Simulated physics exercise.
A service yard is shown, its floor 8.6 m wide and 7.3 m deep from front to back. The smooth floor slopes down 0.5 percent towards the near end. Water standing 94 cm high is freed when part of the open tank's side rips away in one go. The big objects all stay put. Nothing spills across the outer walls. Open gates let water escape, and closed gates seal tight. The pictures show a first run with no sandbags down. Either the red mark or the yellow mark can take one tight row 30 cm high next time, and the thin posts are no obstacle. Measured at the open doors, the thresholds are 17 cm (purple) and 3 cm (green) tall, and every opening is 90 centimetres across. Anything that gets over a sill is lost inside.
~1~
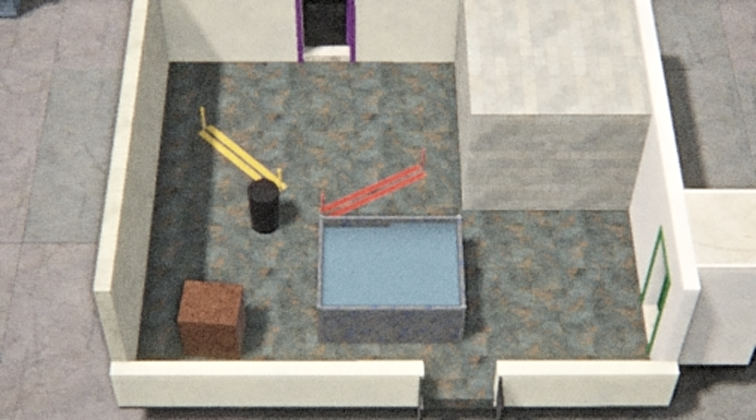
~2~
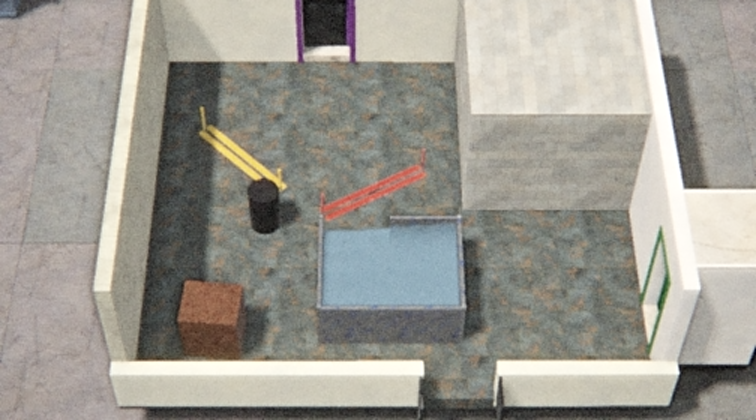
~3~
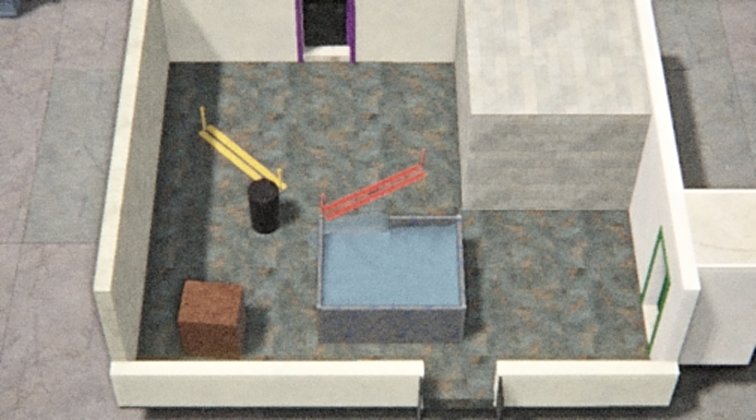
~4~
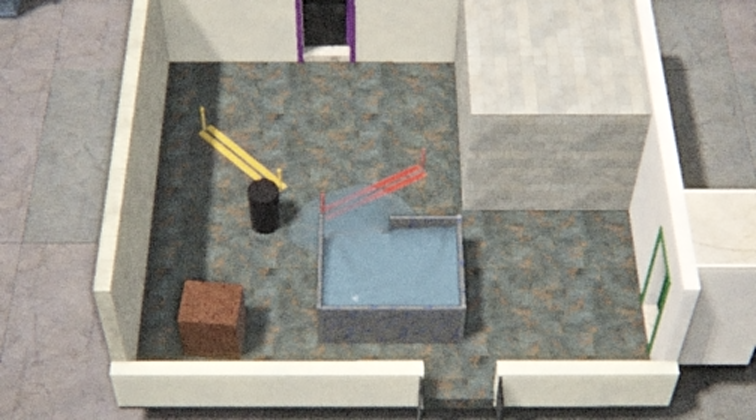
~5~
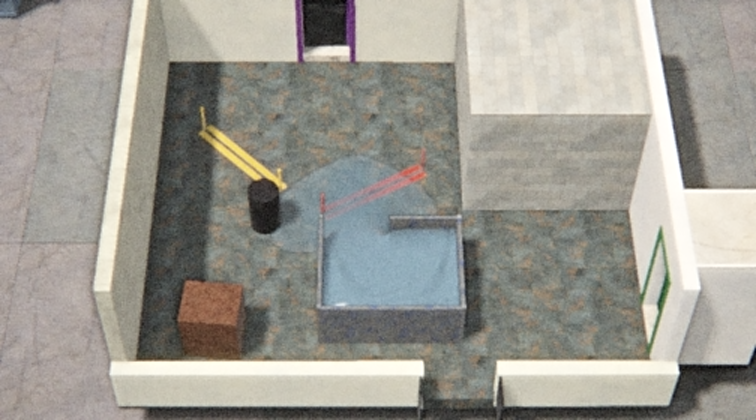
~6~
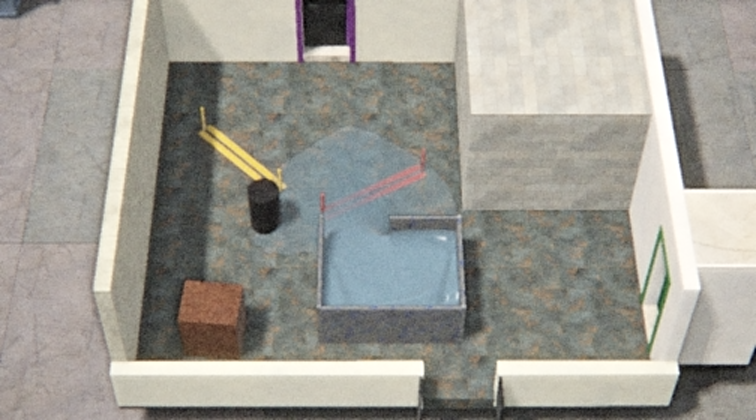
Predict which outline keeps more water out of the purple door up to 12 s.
The row does better on red.
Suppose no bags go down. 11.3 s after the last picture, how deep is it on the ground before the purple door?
I'd say close to 7.0 cm.
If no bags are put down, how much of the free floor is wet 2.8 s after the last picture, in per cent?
About 45 percent.
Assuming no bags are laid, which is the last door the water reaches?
After all the others, the green door.
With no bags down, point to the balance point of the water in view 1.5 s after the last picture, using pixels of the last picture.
Roughly (356, 216).
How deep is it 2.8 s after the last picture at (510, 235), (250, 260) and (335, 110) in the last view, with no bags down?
Taking the spots in order, 0, 1 and 4 cm.
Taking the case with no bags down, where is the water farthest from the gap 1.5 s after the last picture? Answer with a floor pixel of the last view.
You'll find it close to (170, 66) in the last picture.
Then, 0.7 s after the last picture water covers 40 % of the floor and is deepest (46 cm) near (353, 245) in the run without bags; in at the purple door, 3 L with no bags, 0 L with the row on red, 0 L on yellow.
Then, 1.5 s after the last picture water covers 45 % of the floor and is deepest (44 cm) near (447, 74) in the run without bags; in at the purple door, 46 L with no bags, 0 L with the row on red, 53 L on yellow.
Then, 2.8 s after the last picture water covers 45 % of the floor and is deepest (28 cm) near (234, 66) in the run without bags; in at the purple door, 100 L with no bags, 1 L with the row on red, 117 L on yellow.
Then, 6.3 s after the last picture water covers 70 % of the floor and is deepest (24 cm) near (135, 376) in the run without bags; in at the purple door, 114 L with no bags, 2 L with the row on red, 139 L on yellow.
Then, 11.3 s after the last picture water covers 95 % of the floor and is deepest (16 cm) near (134, 386) in the run without bags; in at the purple door, 114 L with no bags, 2 L with the row on red, 139 L on yellow.
